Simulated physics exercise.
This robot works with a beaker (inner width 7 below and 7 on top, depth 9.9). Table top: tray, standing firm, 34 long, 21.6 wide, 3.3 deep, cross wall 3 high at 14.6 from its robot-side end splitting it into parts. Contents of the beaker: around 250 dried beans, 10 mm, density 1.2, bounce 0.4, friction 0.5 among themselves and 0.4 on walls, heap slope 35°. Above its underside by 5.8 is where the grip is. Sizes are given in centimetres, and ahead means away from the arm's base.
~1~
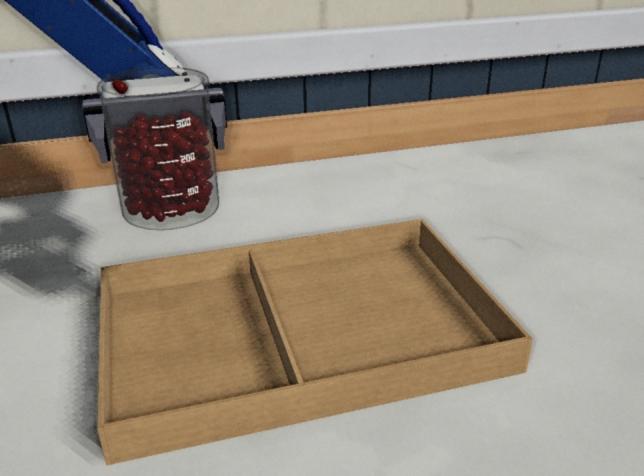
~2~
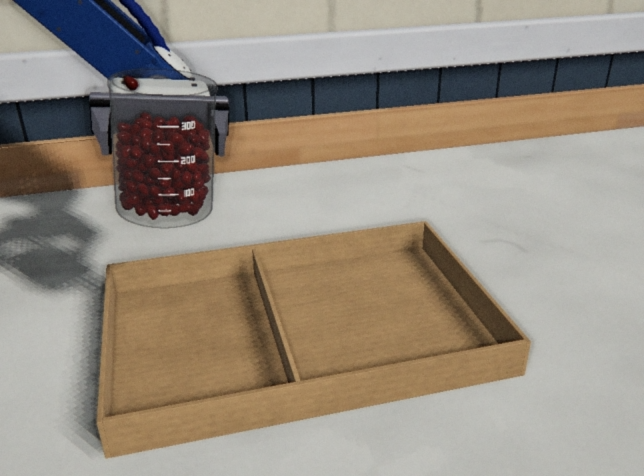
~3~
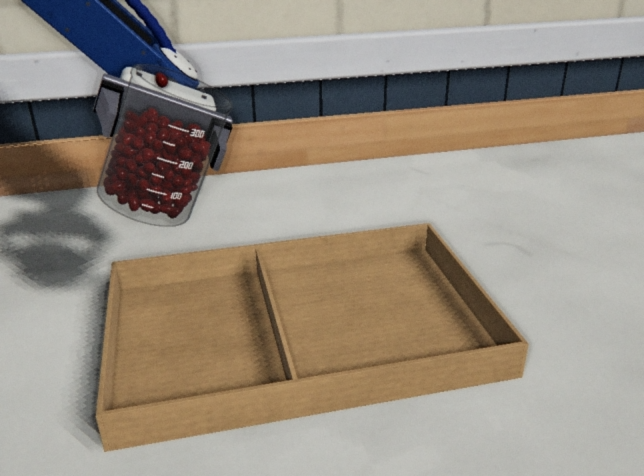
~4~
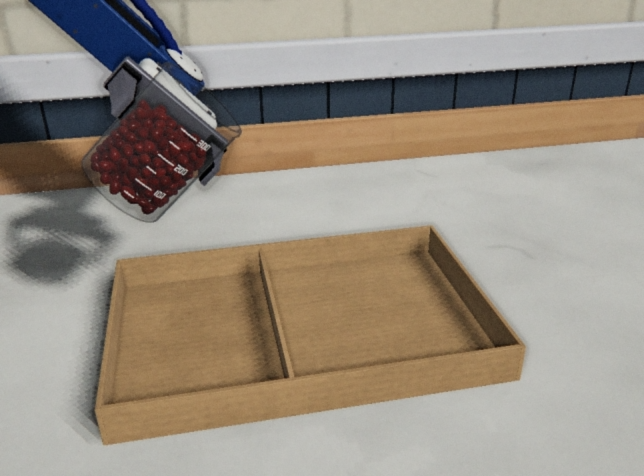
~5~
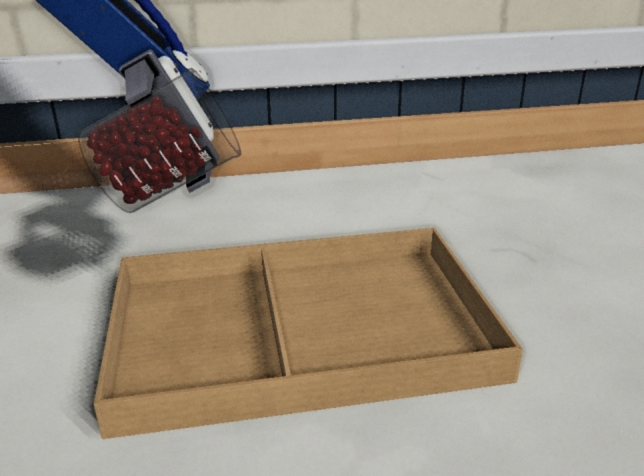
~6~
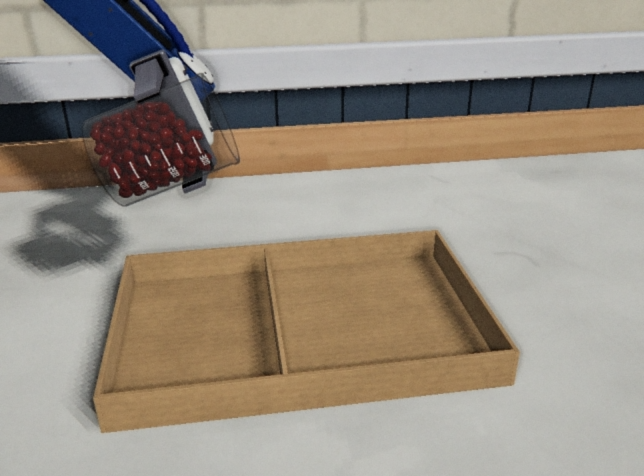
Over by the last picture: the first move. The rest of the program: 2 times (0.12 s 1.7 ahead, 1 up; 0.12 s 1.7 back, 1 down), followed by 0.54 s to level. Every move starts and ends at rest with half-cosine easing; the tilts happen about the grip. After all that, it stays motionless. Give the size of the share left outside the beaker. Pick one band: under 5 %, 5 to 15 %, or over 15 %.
Under 5 %.
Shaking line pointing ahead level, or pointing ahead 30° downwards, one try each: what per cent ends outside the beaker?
Try one gives about 5 in a hundred, try two about 0 in a hundred.
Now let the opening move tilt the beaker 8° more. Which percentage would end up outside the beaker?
Around 10 in a hundred, I'd say.
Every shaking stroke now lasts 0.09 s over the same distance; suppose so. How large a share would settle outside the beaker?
10 %.
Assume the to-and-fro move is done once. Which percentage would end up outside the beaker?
Estimate: Around 0 %.
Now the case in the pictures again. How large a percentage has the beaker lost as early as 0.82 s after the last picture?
Roughly 0 percent.
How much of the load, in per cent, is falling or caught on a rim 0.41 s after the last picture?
I'd reckon close to 0 per cent.
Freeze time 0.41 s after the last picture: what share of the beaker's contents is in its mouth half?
Around 35 per cent of it.
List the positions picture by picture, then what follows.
In the first picture, the beaker middle at (163, 150), level; upper third of the load around (163, 140), from x 120 to 210, top at y 90; 246 in the beaker.
In the second picture, the beaker middle at (164, 149), tilted 7° forward; upper third of the load around (160, 141), from x 125 to 205, top at y 85.
In the third picture, the beaker middle at (163, 148), tilted 25° forward; upper third of the load around (153, 139), from x 110 to 205, top at y 80.
In the fourth picture, the beaker middle at (161, 146), tilted 46° forward; upper third of the load around (148, 137), from x 95 to 200, top at y 105.
In the fifth picture, the beaker middle at (161, 143), tilted 64° forward; upper third of the load around (144, 131), from x 90 to 200, top at y 105.
In the sixth picture, the beaker middle at (162, 142), tilted 71° forward; upper third of the load around (142, 129), from x 95 to 205, top at y 110; 246 in the beaker.
Then, 0.41 s on, tilted 71° forward, highest piece 23 above the table; 244 in the beaker, 2 in the far-side part.
Then, 0.82 s on, tilted 22° forward, highest piece 23 above the table; 240 in the beaker, 5 in the far-side part, 1 in the robot-side part.
Then, 1.22 s on, level, highest piece 24 above the table; 240 in the beaker, 5 in the far-side part, 1 in the robot-side part.
Then, 2.27 s on, level, highest piece 24 above the table; 240 in the beaker, 5 in the far-side part, 1 in the robot-side part.
In the end, 240 in the beaker, 5 in the far-side part, 1 in the robot-side part. That is 2 % outside the beaker.
